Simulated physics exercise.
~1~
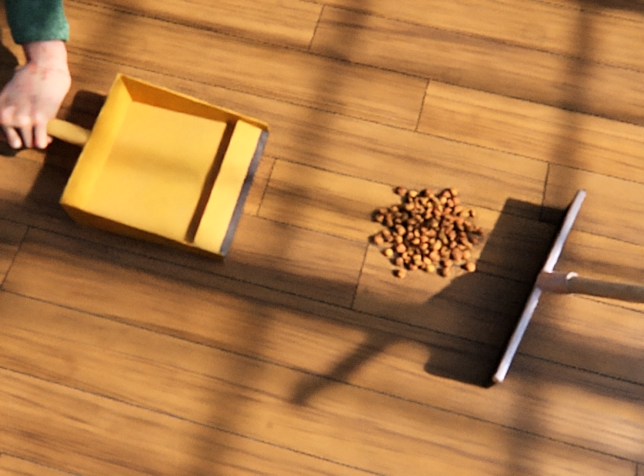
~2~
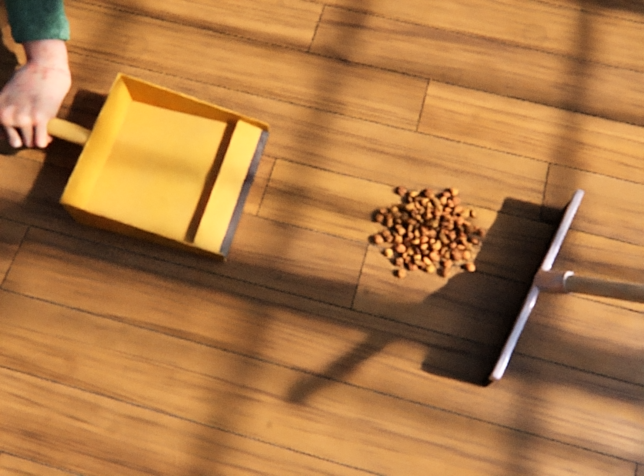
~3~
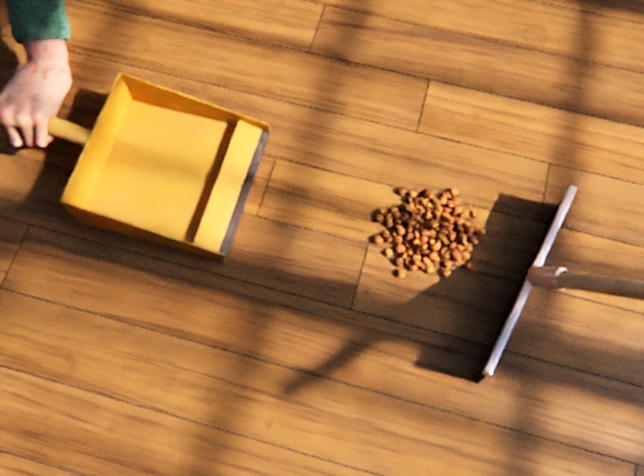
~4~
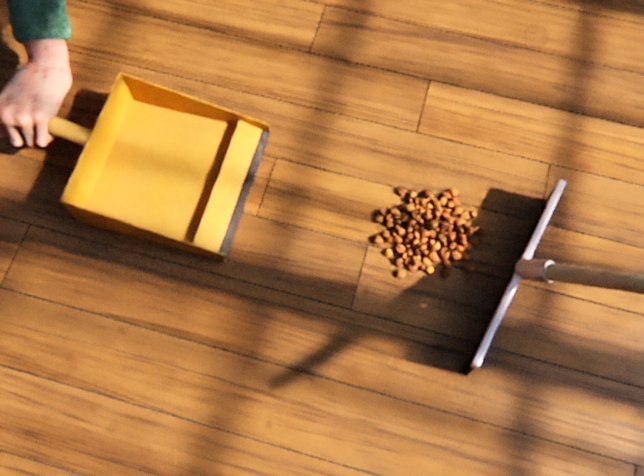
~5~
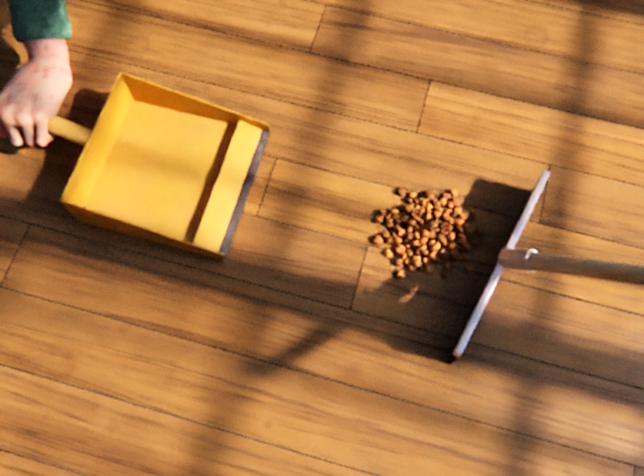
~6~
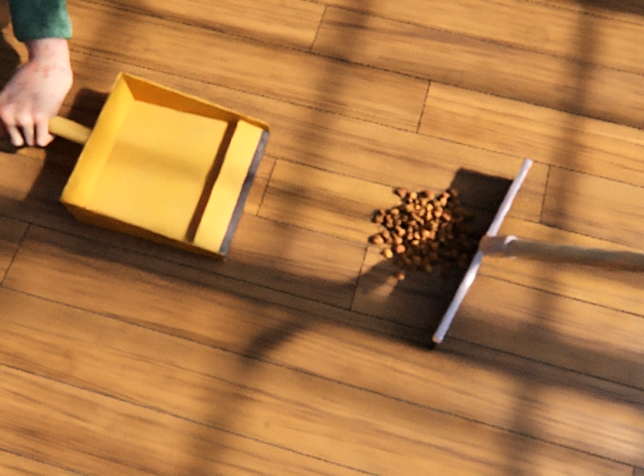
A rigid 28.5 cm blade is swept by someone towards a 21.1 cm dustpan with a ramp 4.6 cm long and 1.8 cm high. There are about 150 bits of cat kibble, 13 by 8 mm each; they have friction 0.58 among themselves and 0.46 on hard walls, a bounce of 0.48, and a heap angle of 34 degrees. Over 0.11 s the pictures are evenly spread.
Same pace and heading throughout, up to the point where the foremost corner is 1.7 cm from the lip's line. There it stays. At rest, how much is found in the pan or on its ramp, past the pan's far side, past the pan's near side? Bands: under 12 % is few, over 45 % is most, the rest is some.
In the pan or on its ramp: Some; past the pan's far side: Most; past the pan's near side: Few.
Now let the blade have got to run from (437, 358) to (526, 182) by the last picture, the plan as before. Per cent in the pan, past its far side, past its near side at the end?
Final per cent - pan 40, far 25, near 0.
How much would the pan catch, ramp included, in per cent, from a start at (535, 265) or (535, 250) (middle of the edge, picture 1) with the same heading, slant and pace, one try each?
30 and 25 per cent, roughly.
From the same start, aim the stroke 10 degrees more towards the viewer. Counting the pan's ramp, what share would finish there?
Roughly 30 per cent.
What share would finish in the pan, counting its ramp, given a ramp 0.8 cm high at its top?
That would give something like 35 per cent.
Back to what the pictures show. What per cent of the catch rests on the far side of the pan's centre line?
80 per cent.
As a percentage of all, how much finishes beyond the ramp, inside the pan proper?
Around 15 percent.
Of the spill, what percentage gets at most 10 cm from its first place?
About 0 percent.
Then, 0.13 s after the last picture, middle of the blade 17 cm from the lip; 0 % over the lip, far side 15 %, near side 0 %.
Then, 0.21 s after the last picture, middle of the blade 8 cm from the lip; 0 % over the lip, far side 40 %, near side 0 %.
Then, 0.43 s after the last picture, middle of the blade 5 cm from the lip; 30 % over the lip, far side 55 %, near side 0 %.
In the end, pan 30 %, far side 55 %, near side 0 %, in front of the lip or behind the blade 15 %.
